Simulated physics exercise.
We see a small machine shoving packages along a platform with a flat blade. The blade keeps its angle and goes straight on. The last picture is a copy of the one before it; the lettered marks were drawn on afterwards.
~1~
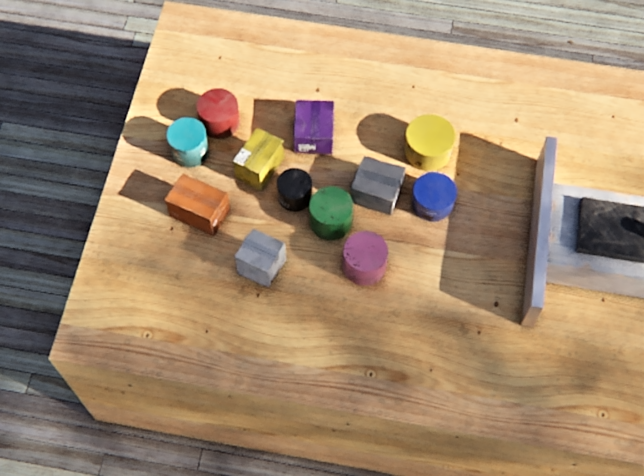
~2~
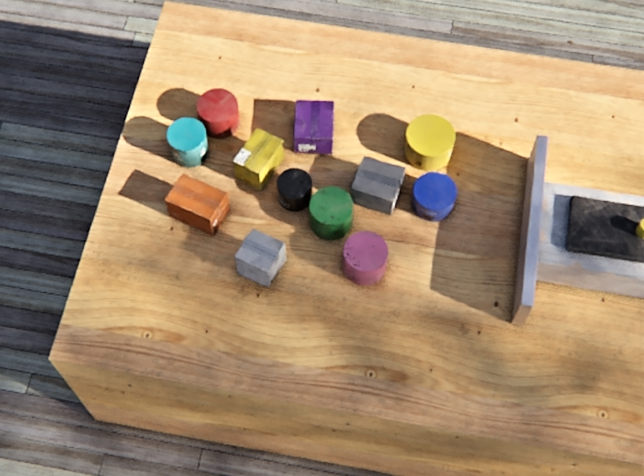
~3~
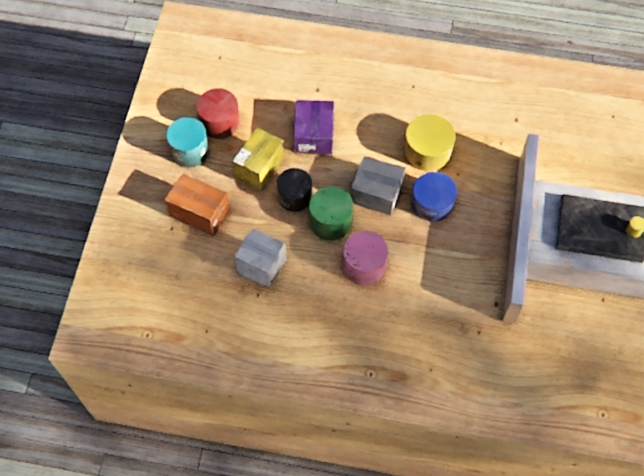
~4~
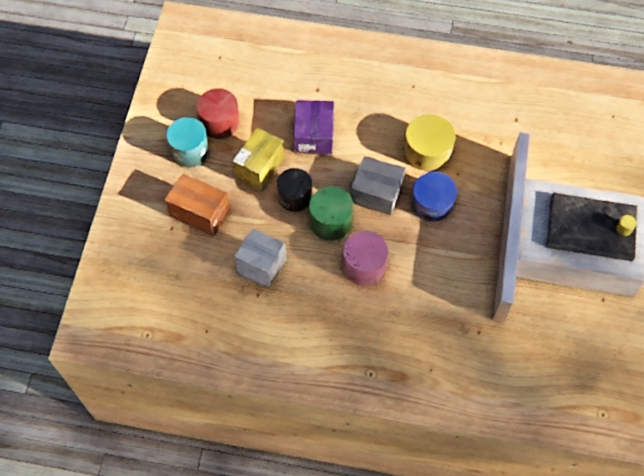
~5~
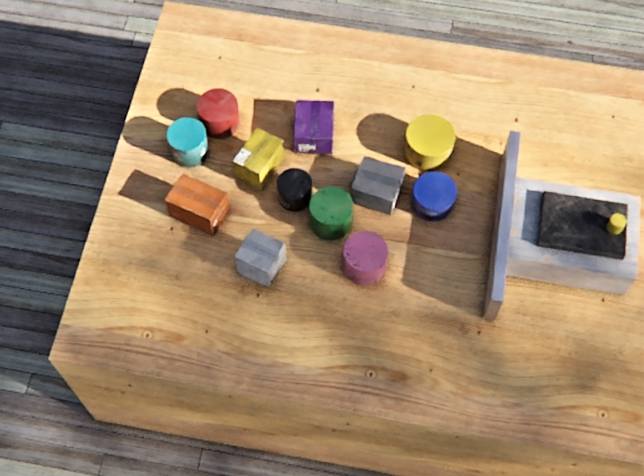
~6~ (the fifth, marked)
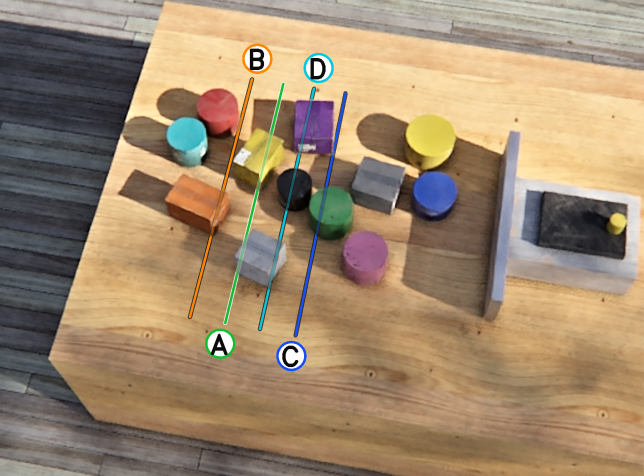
The clip shows a wooden platform scattered with colourful canisters and box-shaped packages, while a small machine with a flat upright blade slides slowly leftward from the right side, nearing the blue and yellow canisters as the packages remain still.
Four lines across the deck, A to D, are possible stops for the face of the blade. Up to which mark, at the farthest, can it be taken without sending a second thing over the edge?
Up to line B.
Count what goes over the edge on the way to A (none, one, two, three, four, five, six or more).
The count is none.
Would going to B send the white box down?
No.
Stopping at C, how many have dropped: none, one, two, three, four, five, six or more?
In all, none.
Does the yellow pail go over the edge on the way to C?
By then, no.
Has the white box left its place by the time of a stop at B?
Yes.
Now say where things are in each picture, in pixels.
In the first picture, robot (615, 229); yellow pail (429, 143); red canister (219, 113).
In the second picture, robot (606, 228); black pail (295, 190).
In the third picture, robot (596, 226); blue pail (434, 197).
In the fourth picture, robot (586, 225); pink canister (365, 258).
In the fifth picture, robot (577, 223); grey parcel (377, 185); white box (261, 258); purple parcel (315, 127).
On the marked copy, A at (256, 196); B at (223, 191); C at (322, 207); D at (289, 201).
Following B. Soon after the start, robot (471, 206); yellow pail (382, 136); grey parcel (334, 177).
Later, robot (368, 190); red canister (207, 111); white box (224, 261).
In the end, robot (290, 177); red canister (136, 98); turquoise pail (141, 136); none fallen.
As for the rest, A is within the limit but short; C is within the limit but short; D is within the limit but short.
